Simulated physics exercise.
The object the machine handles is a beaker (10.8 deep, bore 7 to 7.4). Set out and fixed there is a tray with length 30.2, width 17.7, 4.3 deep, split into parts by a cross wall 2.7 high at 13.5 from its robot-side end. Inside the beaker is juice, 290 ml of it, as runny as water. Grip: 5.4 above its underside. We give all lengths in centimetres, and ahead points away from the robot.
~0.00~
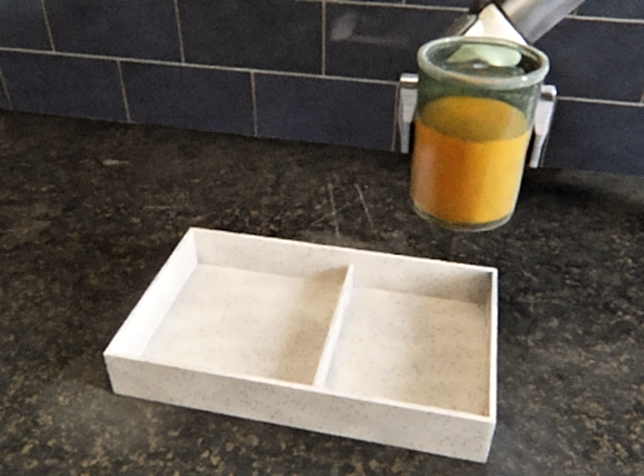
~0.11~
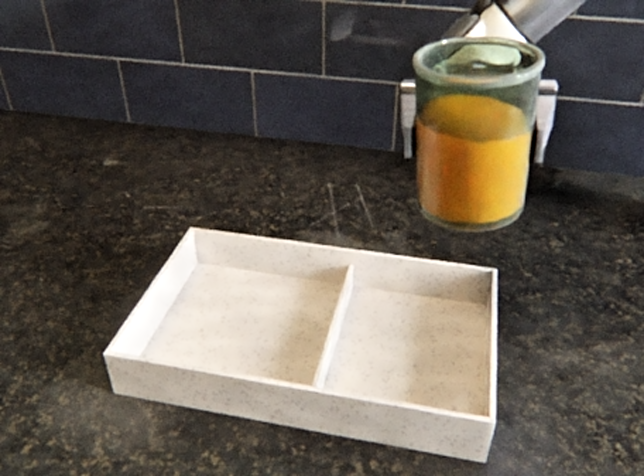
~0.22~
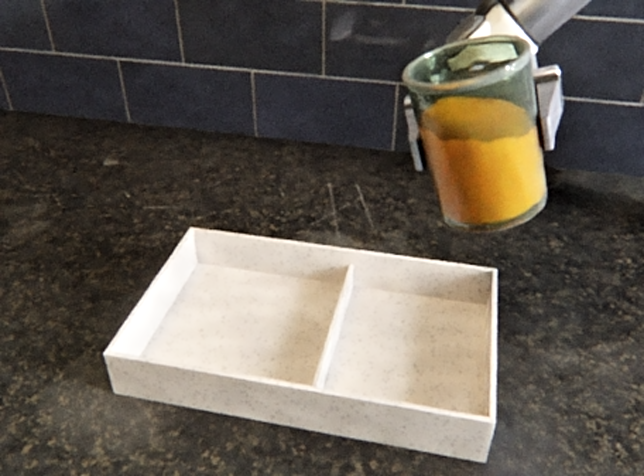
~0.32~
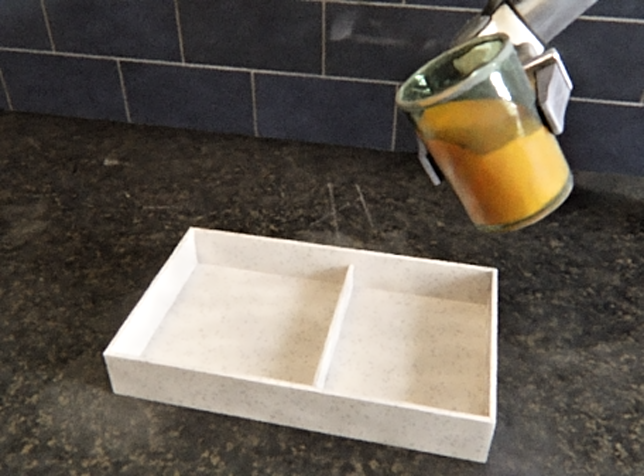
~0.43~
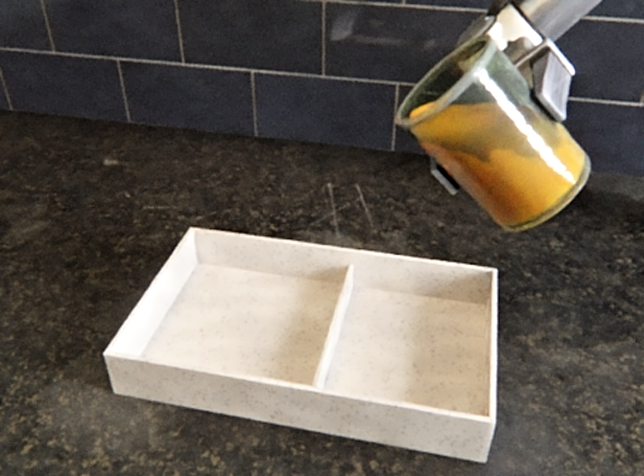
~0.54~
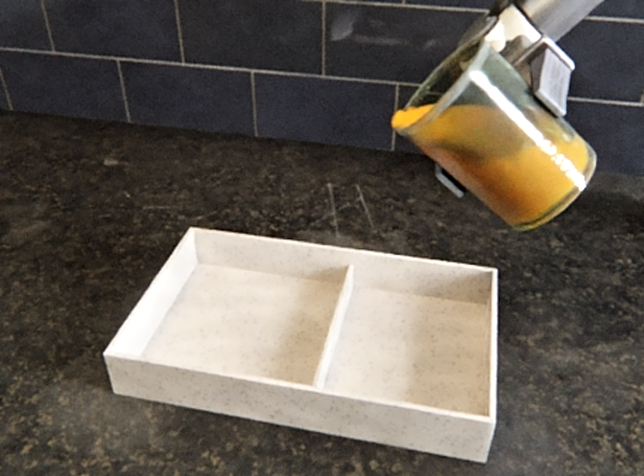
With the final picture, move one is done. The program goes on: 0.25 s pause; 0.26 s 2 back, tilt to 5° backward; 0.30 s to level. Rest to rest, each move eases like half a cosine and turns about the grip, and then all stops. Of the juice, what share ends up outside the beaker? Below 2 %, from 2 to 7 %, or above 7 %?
From 2 to 7 %.
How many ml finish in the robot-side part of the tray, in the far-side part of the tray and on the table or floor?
About 10 ml, 0 ml, 0 ml.
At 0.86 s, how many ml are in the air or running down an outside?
I'd say around 5 ml.
After 0.86 s, tilted 41° forward, liquid up to 25 above the table; 285 ml in the beaker, 5 ml in the robot-side part, 5 ml in the air or running down outside.
After 1.19 s, tilted 3° backward, liquid up to 26 above the table; 280 ml in the beaker, 10 ml in the robot-side part.
After 1.55 s, level, liquid up to 25 above the table; 280 ml in the beaker, 10 ml in the robot-side part.
After 2.35 s, level, liquid up to 25 above the table; 280 ml in the beaker, 10 ml in the robot-side part.
At rest, 280 ml in the beaker, 10 ml in the robot-side part. That is 3 % outside the beaker.
